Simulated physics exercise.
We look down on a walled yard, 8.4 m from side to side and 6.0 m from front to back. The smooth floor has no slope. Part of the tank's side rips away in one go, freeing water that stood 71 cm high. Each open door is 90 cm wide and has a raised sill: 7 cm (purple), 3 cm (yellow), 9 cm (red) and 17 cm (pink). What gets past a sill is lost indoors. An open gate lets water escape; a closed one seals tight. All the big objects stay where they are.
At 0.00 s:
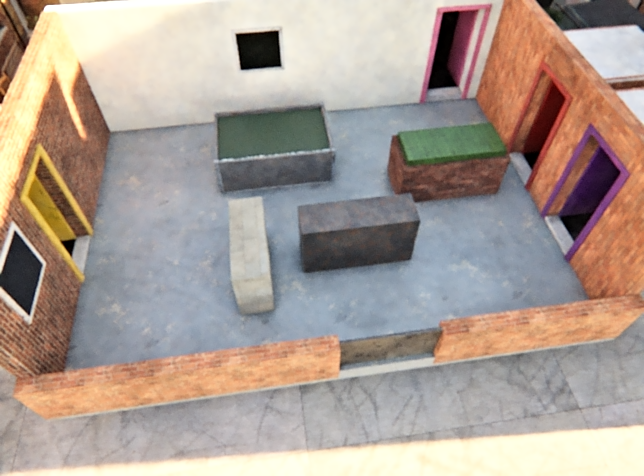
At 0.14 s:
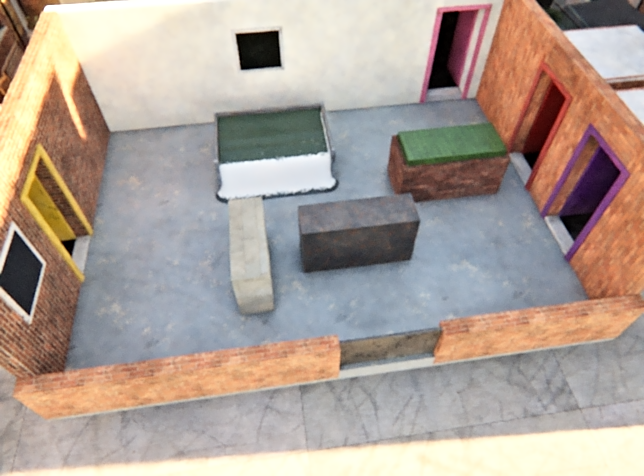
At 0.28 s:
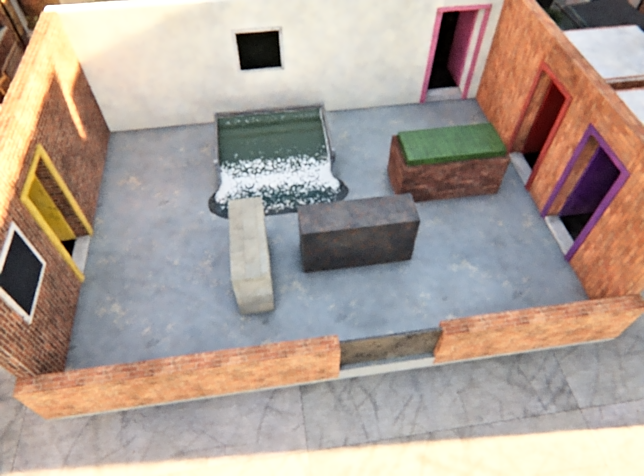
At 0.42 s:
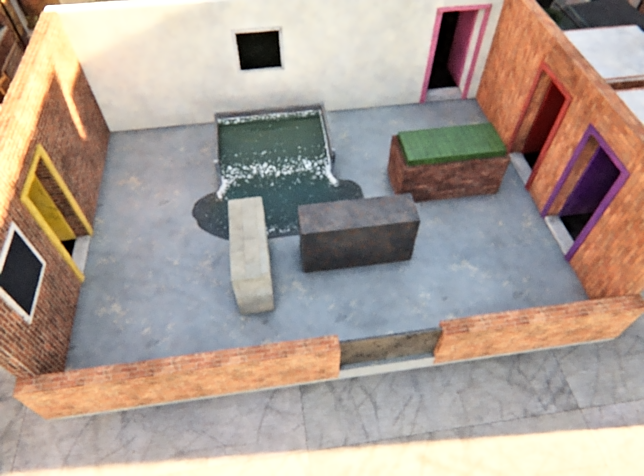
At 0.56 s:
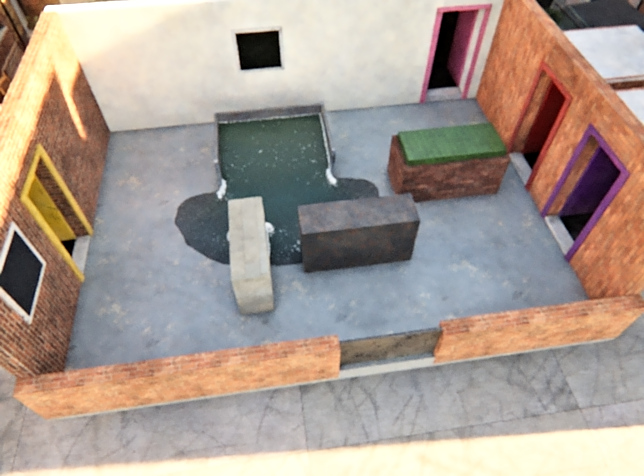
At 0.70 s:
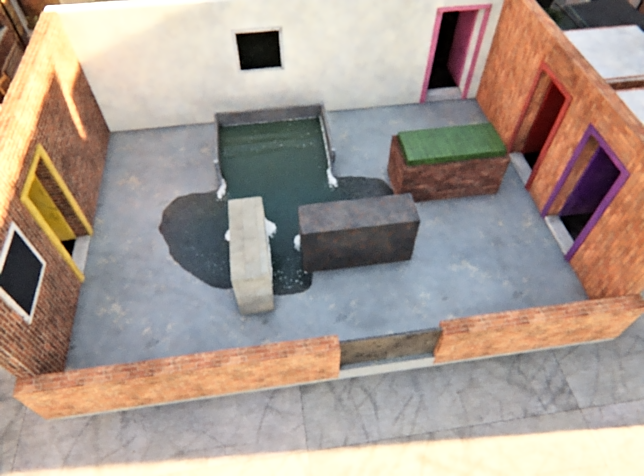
Dark green water bursting from a tank in a walled yard, spreading across the grey floor and around two low blocks.
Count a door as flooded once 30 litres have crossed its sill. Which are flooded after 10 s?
The water let in: At the purple door it goes over the limit; at the yellow door it passes the limit; at the red door it does not reach the limit; at the pink door it does not reach the limit.
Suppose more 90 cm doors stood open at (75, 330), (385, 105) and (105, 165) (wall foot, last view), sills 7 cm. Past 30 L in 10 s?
In that order: Over, below, not over.
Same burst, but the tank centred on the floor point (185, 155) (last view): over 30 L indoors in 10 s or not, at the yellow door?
Against that limit: Yellow past it.
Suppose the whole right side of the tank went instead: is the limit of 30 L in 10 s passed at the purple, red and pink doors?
Then: Purple below, red over, pink over.
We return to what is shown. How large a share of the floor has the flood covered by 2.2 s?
About 45 per cent.
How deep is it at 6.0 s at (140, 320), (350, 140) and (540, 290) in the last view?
About 6, 2 and 6 cm.
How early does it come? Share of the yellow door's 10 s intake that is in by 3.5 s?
About 40 per cent.
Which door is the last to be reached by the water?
It is the pink one.
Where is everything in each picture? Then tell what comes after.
In the first frame, still water, 71 cm deep, in the tank at (273, 135).
In the second frame, the front is at (219, 194), 1.2 m from the gap at (278, 177); 0.4 m2 of floor is under water; 71 cm left at the back of the tank.
In the third frame, the front is at (213, 203), 1.3 m from the gap at (278, 178); 1.5 m2 of floor is under water; 66 cm left at the back of the tank.
In the fourth frame, water pours out at (278, 179) and has run 1.7 m, to (203, 223); typically 11 cm deep outside, 60 cm at the tank's back.
In the fifth frame, the front is at (193, 241), 2.1 m from the gap at (278, 179); 4.9 m2 of floor is under water; 58 cm left at the back of the tank.
In the sixth frame, the front is at (217, 283), 2.5 m from the gap at (278, 179); 6.2 m2 of floor is under water; 51 cm left at the back of the tank.
After 1.4 s water covers 25 % of the floor and is deepest (43 cm) near (309, 238); purple door not reached, yellow door not reached, red door not reached, pink door not reached.
After 2.2 s water covers 45 % of the floor and is deepest (34 cm) near (61, 394); purple door not reached, yellow door 4 cm at the sill, 1 L in, red door not reached, pink door not reached.
After 3.5 s water covers 65 % of the floor and is deepest (20 cm) near (76, 319); purple door 14 cm at the sill, 28 L in, yellow door 8 cm at the sill, 43 L in, red door 5 cm at the sill, 0 L in, pink door not reached.
After 6.0 s water covers 80 % of the floor and is deepest (10 cm) near (592, 320); purple door 10 cm at the sill, 70 L in, yellow door 6 cm at the sill, 88 L in, red door 4 cm at the sill, 0 L in, pink door 5 cm at the sill, 0 L in.
After 10.0 s water covers 100 % of the floor and is deepest (8 cm) near (274, 284); purple door 5 cm at the sill, 74 L in, yellow door 4 cm at the sill, 106 L in, red door 3 cm at the sill, 0 L in, pink door 5 cm at the sill, 0 L in.
